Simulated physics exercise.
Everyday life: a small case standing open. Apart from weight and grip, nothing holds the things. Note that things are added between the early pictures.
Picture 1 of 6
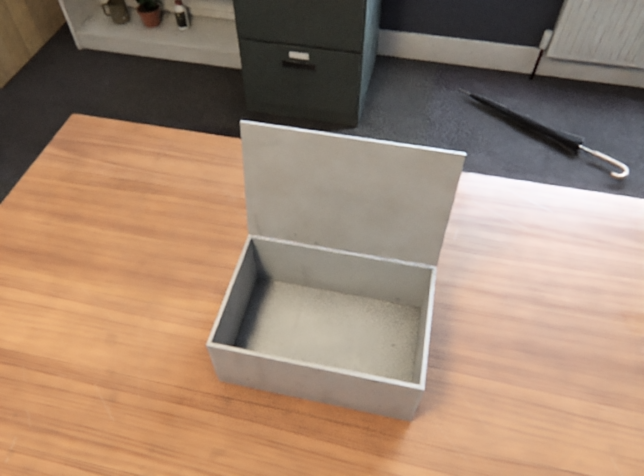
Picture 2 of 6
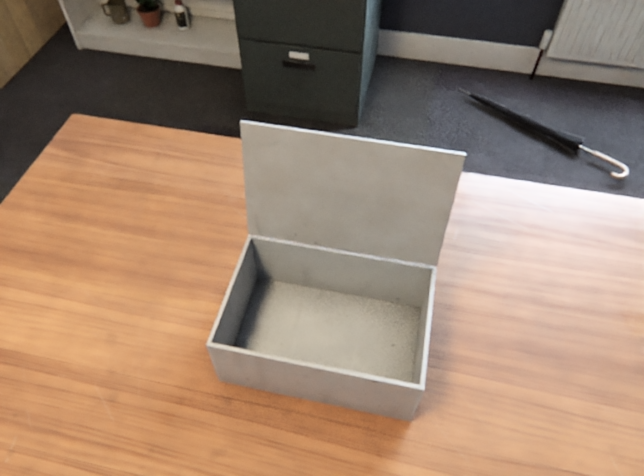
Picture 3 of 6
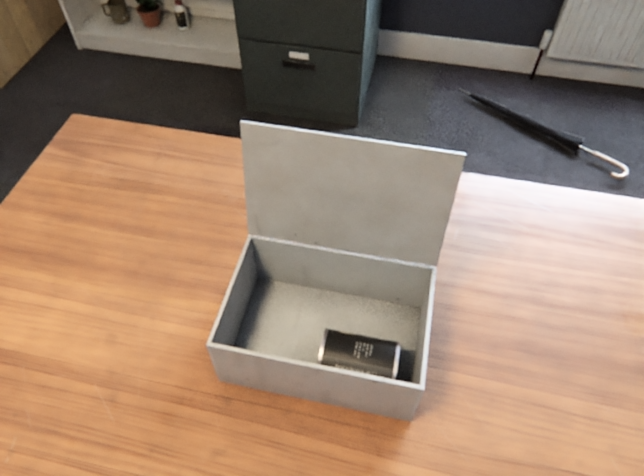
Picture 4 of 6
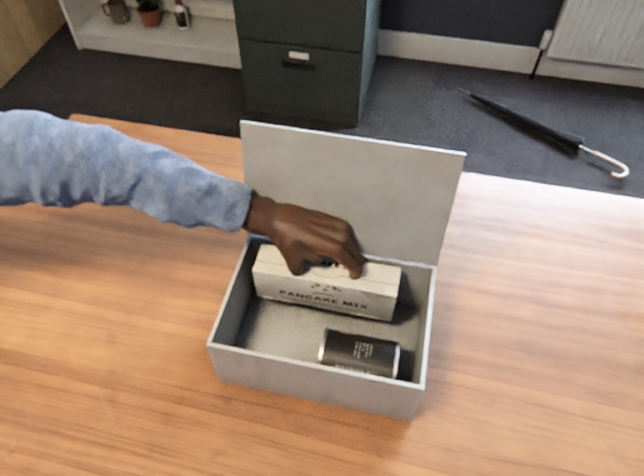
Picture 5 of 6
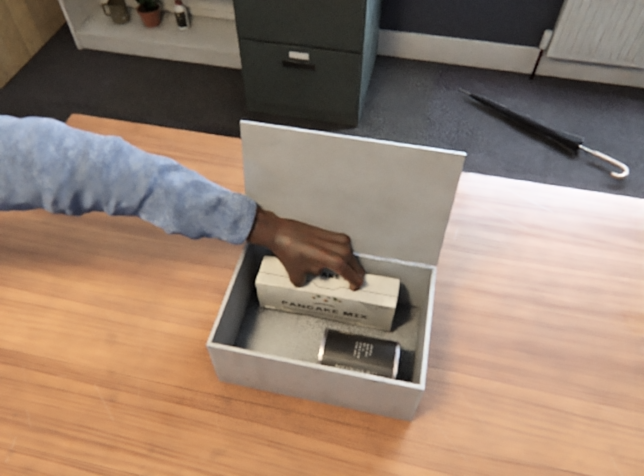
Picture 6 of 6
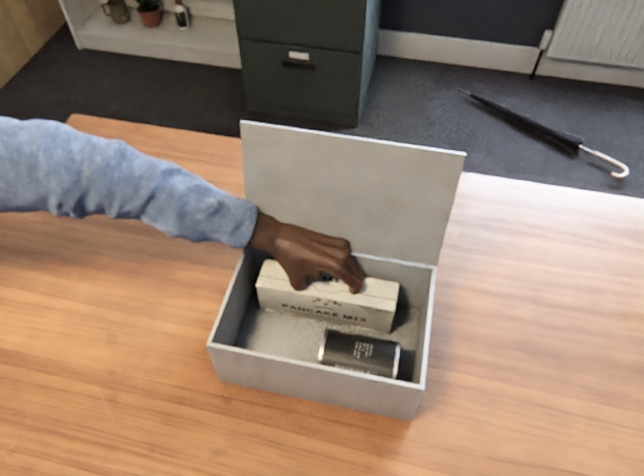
At the start, an open grey box sits empty on a wooden table, its lid raised. A black tin then appears lying inside at the front right, and an arm in a blue sleeve reaches in from the left, lowering a white carton of pancake mix slightly behind the tin.
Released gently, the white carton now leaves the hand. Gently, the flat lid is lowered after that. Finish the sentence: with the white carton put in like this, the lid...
The lid closes fully.
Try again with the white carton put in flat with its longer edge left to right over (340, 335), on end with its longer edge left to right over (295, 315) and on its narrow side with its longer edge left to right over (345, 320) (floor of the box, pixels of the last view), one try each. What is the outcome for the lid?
In the first case it sits on the rim; in the second case it will not close; in the third case it shuts flat.
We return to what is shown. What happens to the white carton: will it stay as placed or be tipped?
Once everything settles, it keeps its original angle.
Then, 1.40 s later than the last frame, lid 70° above the rim.
Then, 1.90 s later than the last frame, lid 34° above the rim.
When it is over, lid shut; both as before. End places, in pixels of the last picture, white carton near (327, 297).
